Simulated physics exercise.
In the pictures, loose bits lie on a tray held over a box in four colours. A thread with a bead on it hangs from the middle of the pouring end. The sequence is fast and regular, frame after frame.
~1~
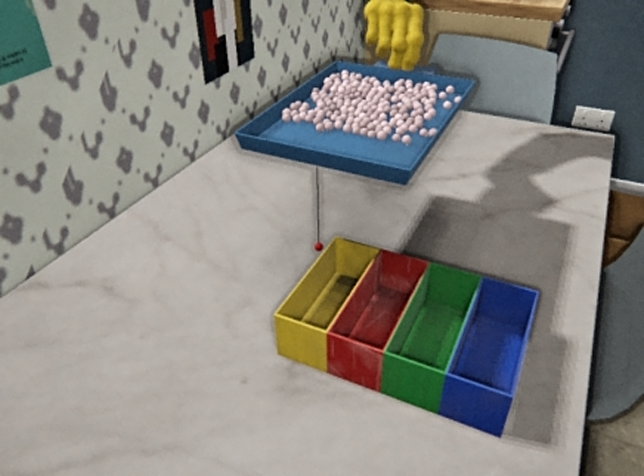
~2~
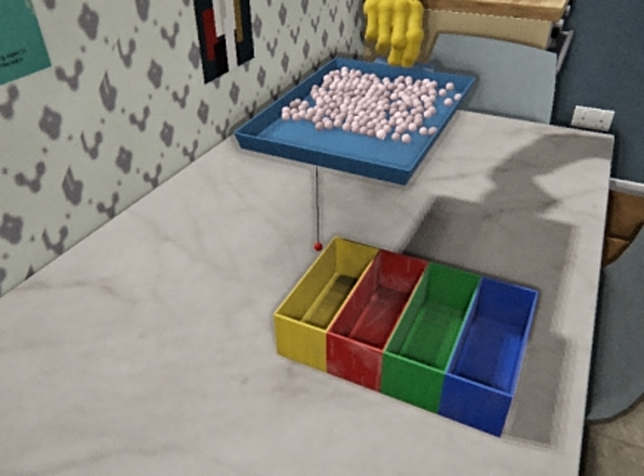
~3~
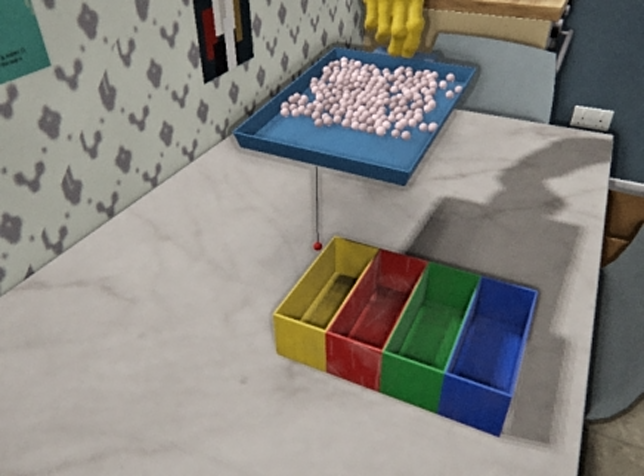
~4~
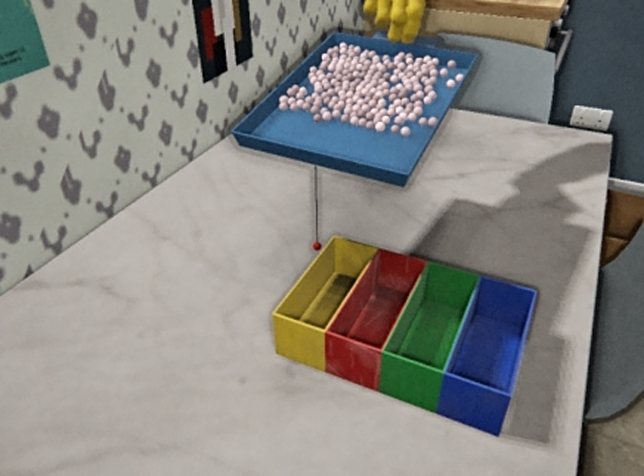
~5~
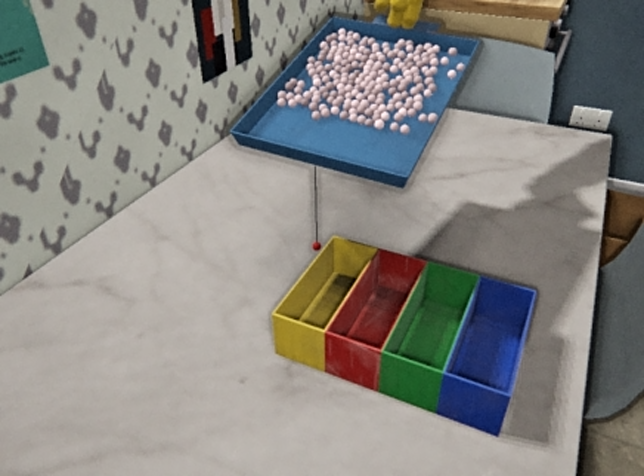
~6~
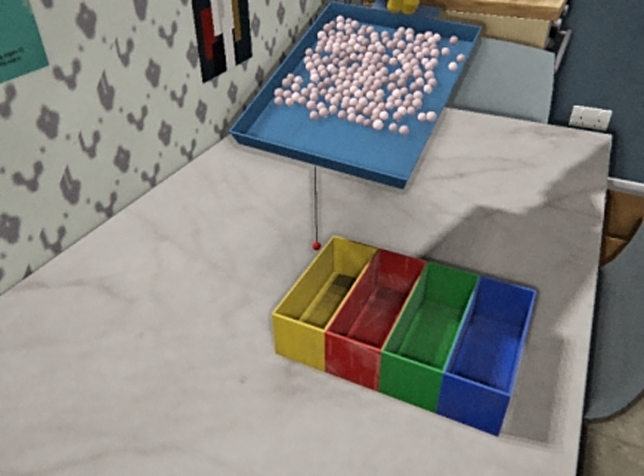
A blue tray scattered with small pale pink beads hangs over a marble-patterned table, seen from above at an angle, beside a patterned wall. Below it sit a thread with a red bead and an open box with yellow, red, green and blue cells, left to right. A yellow hand withdraws upward as the tray's far side rises, tilting it toward the viewer, while the camera stays still.
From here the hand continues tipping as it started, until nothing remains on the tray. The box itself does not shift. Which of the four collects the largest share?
The red one.
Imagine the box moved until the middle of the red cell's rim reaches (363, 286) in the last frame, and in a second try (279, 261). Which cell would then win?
The first time it is the cell in red; the second time it is the blue one.
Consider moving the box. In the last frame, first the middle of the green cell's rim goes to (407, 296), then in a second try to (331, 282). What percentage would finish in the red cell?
40 and 10 %.
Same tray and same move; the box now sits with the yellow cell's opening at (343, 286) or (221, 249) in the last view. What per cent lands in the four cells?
Around 70 per cent for the first position, around 70 per cent for the second.
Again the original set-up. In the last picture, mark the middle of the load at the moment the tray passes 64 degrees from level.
Somewhere around pixel (350, 176) in the last picture.
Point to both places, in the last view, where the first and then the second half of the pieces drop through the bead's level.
Close to (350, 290), then close to (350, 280).
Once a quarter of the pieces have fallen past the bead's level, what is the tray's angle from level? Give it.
65 degrees.
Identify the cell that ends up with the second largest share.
The answer here is the yellow one.
Soon after the last picture, tray tipped steeply; about two thirds on the tray; a small part in the red cell; a small part in the yellow cell; a stray few in the green cell; about a quarter falling or outside the box.
A little later, tray tipped past a quarter turn; a small part on the tray; about a third in the red cell; about a quarter in the yellow cell; a small part in the green cell; about a third falling or outside the box.
Later still, tray tipped past a quarter turn; about half in the red cell; about a third in the yellow cell; a small part in the green cell; about a quarter falling or outside the box.
By the end, tray tipped past a quarter turn; about half in the red cell; about a third in the yellow cell; a small part in the green cell; none in the blue cell; about a quarter outside the box.
